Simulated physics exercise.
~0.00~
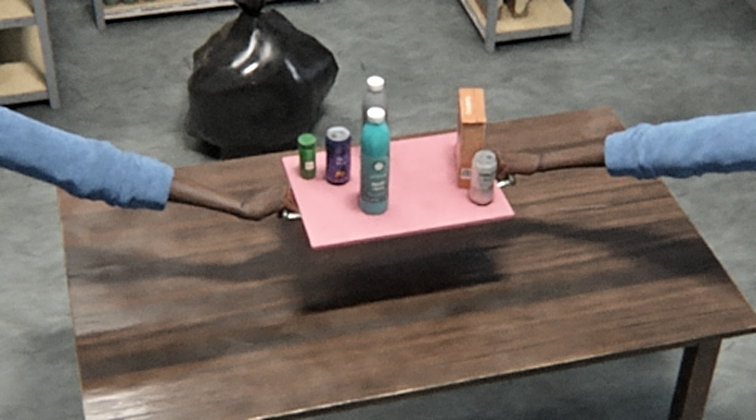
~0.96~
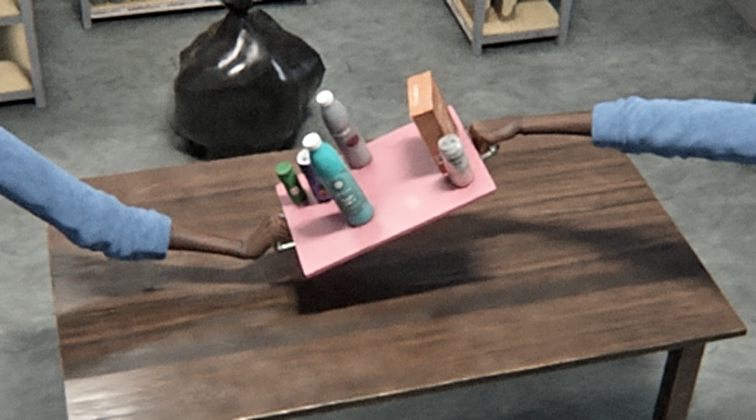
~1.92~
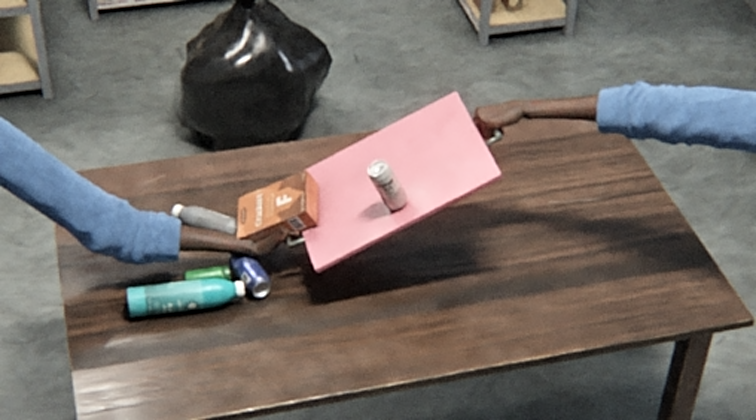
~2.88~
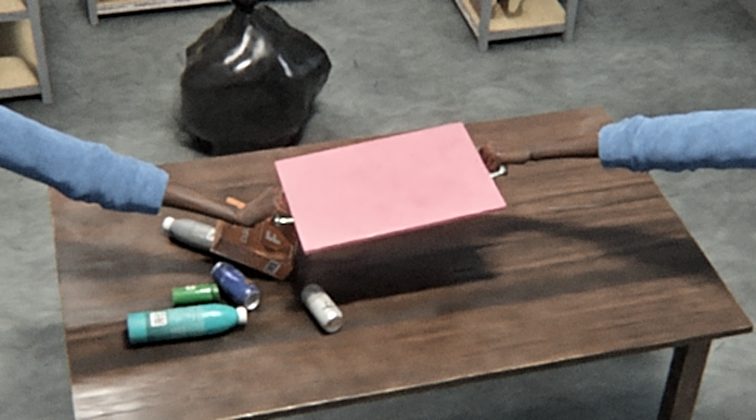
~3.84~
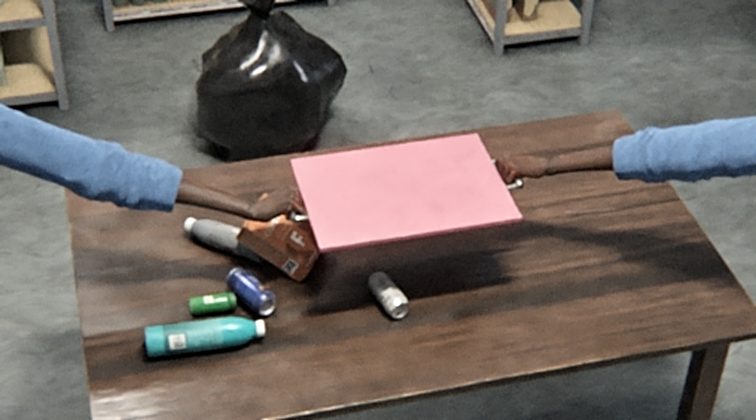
The clip shows two hands holding a pink tray of bottles, cans and an orange packet above a wooden table, then tilting it left side down until everything slides off, the white can last, before levelling the empty tray above the scattered items.
